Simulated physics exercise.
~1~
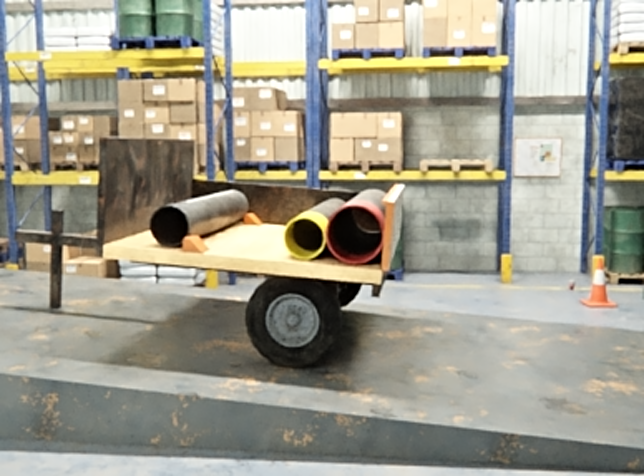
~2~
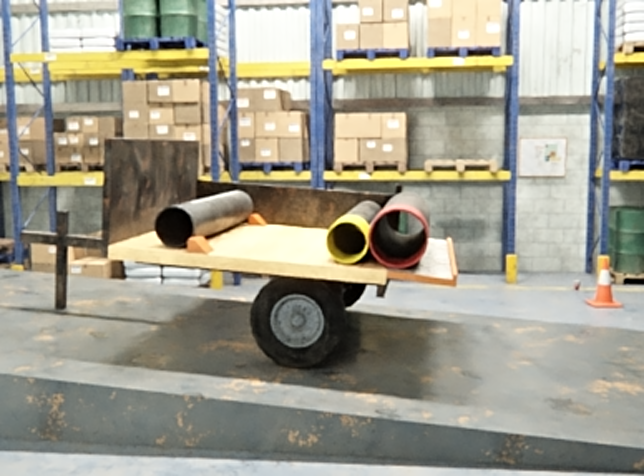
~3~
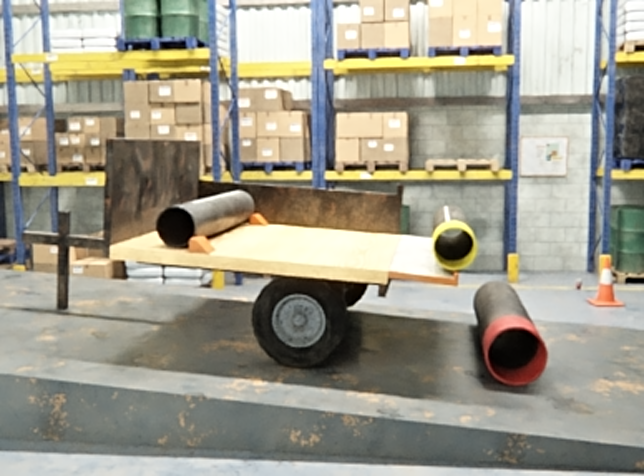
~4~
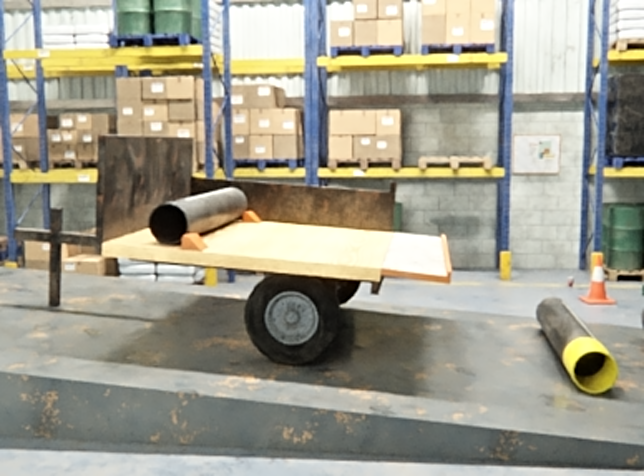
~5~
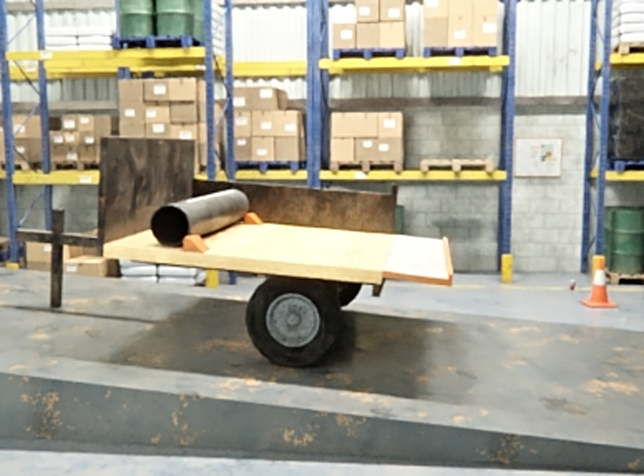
The video shows a flatbed trailer on a slope in a warehouse as its tailgate drops open, and the red-marked and yellow-marked pipes roll right, fall off onto the floor and roll out of view, while a third dark pipe stays on the bed against orange chocks.
